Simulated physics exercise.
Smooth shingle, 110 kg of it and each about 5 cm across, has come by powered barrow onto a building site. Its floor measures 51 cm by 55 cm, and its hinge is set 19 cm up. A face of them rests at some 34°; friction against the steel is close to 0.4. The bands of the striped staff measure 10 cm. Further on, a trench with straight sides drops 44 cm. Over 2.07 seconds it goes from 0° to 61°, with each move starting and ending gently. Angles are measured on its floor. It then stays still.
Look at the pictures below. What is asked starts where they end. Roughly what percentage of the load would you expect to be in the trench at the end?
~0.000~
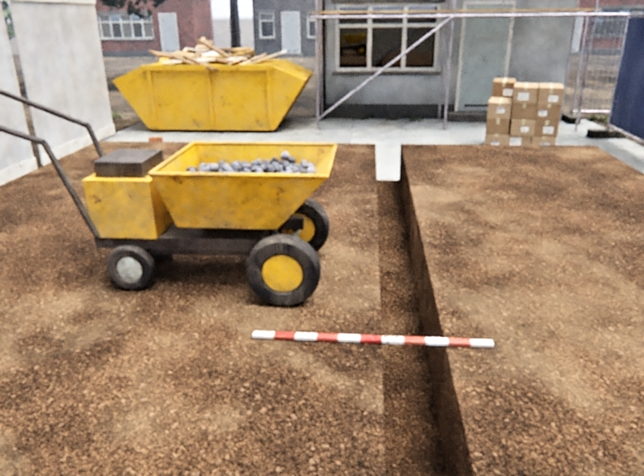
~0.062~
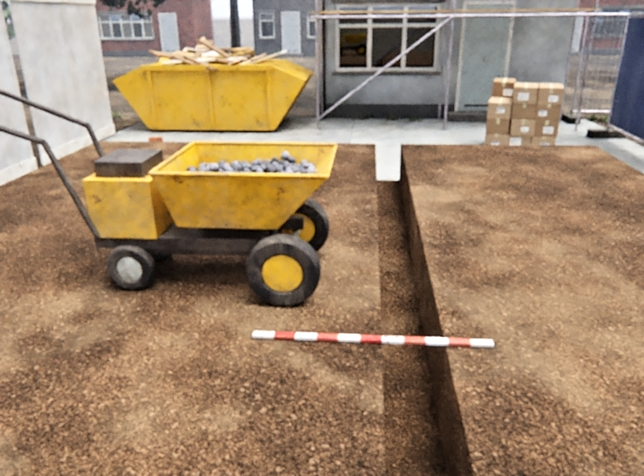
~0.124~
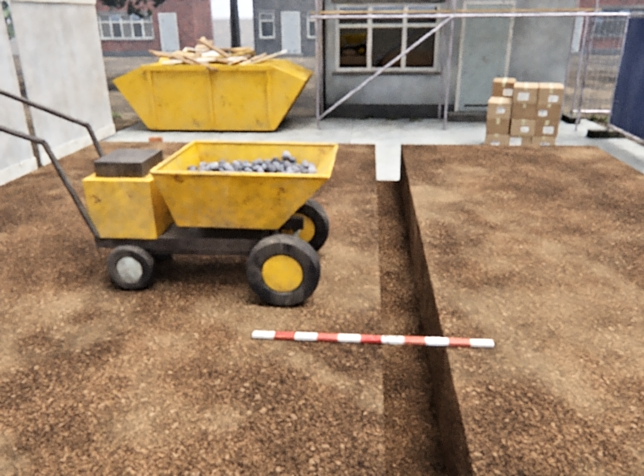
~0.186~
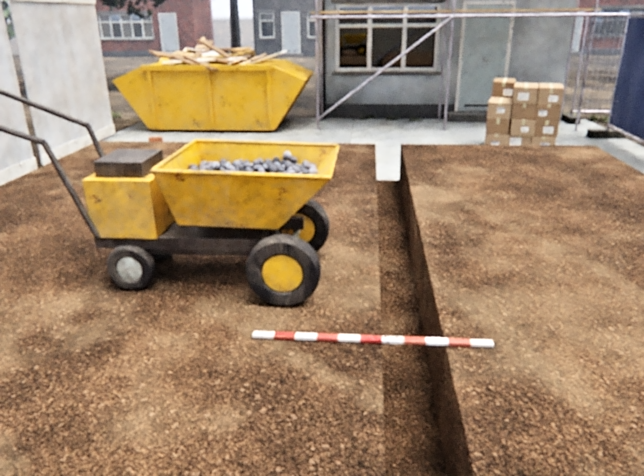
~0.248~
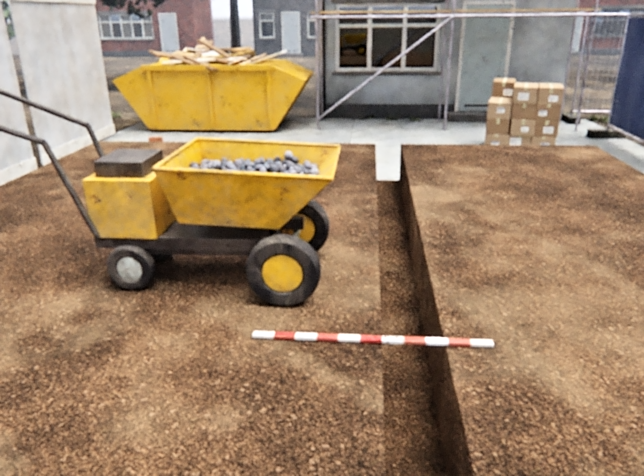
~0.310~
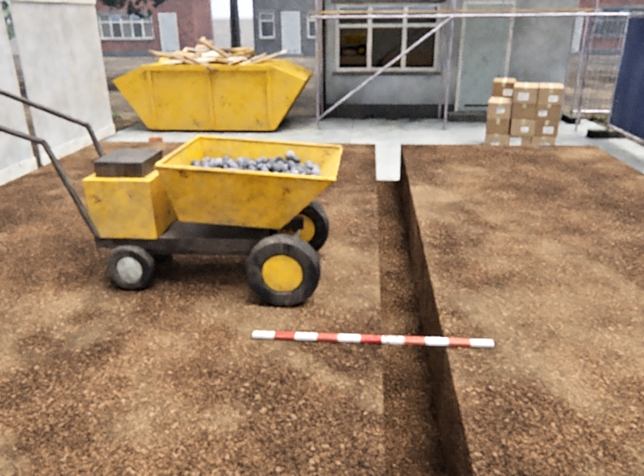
I'd expect around 80 per cent.
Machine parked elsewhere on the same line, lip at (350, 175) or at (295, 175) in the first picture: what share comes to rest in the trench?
First place roughly 50%, second roughly 100%.
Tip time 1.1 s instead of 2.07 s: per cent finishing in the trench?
With that timing, about 70 per cent.
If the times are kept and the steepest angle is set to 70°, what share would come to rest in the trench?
It would be near 75 per cent.
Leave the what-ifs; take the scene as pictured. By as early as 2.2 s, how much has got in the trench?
At that moment: Approx. 30 %.
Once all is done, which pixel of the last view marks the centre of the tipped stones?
Roughly at pixel (411, 331).
After 1.5 s the floor is at 51°; 100 % in the tray; the foremost stones are at (390, 233).
After 2.2 s the floor is at 61°; 56 % in the tray, 32 % in the trench, 12 % past the trench; the foremost stones are at (479, 270).
After 2.5 s the floor is at 61°; 30 % in the tray, 50 % in the trench, 20 % past the trench; the foremost stones are at (527, 265).
After 4.5 s the floor is at 61°; 0 % in the tray, 80 % in the trench, 20 % past the trench; the foremost stones are at (549, 263).
